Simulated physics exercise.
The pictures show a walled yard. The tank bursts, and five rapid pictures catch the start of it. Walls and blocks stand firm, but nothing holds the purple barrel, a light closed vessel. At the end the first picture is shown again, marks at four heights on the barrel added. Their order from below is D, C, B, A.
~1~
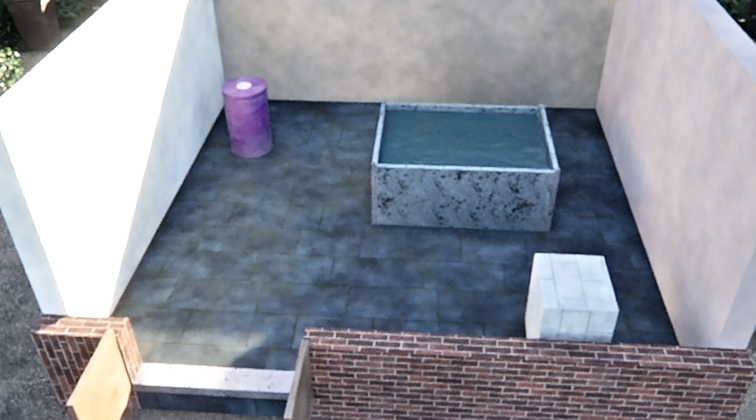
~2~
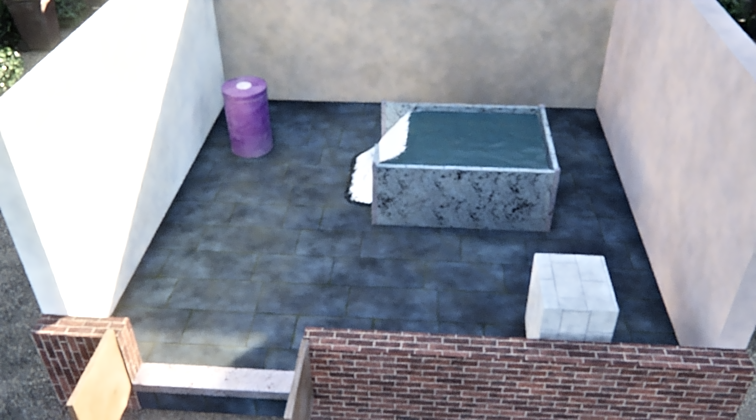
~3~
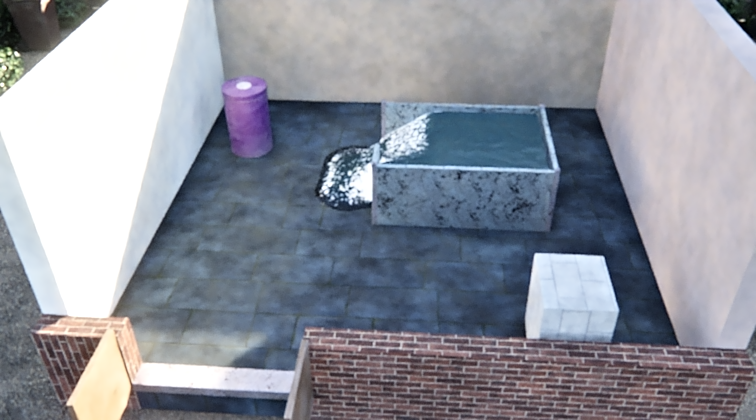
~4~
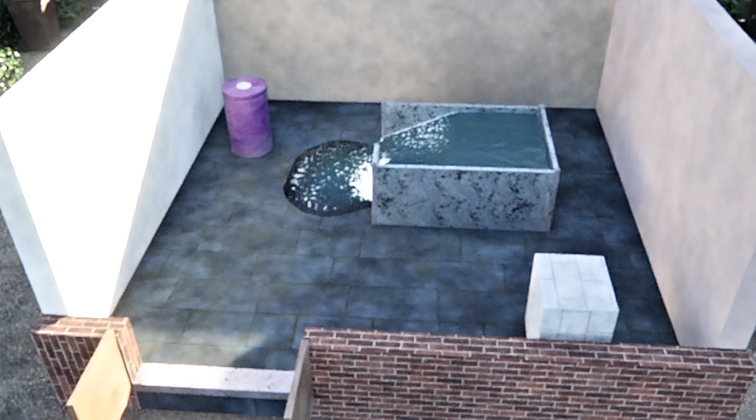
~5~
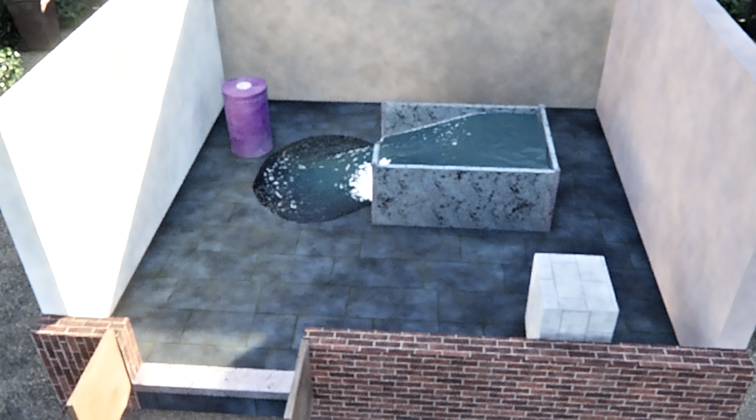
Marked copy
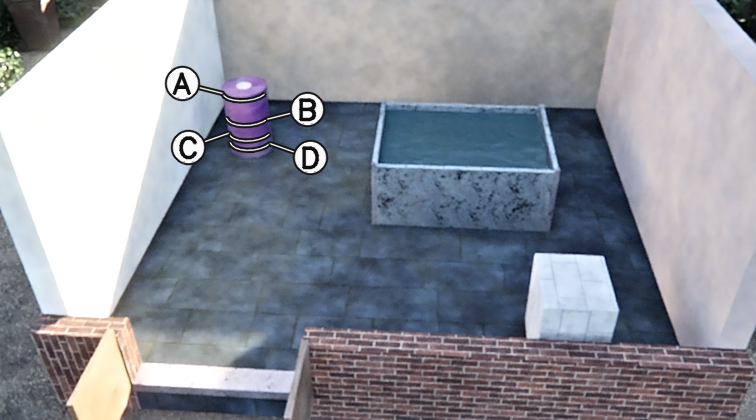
A speckled grey stone tank brimming with dark water stands toward the back of a walled yard, seen from above by a still camera. A purple barrel stands at the back left on dark paving, a pale block sits at the front right, and a low brick wall with an open gate runs along the front. Water pours from the tank's left side, foaming white, and spreads leftward across the paving in a widening rounded pool.
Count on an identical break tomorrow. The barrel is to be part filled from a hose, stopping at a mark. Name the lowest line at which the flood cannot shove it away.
Choose B.
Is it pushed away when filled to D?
Yes.
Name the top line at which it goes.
Here it is line C.
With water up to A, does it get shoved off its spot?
No, not at all.
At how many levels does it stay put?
Two of them.
On the marked copy, A at (239, 100); B at (243, 125); C at (245, 141); D at (246, 150); from the bottom up D, C, B, A.
With A, it does not move.
With B, it does not move.
With C, it is pushed about its own width away.
With D, it is pushed about 4 times its own width away.
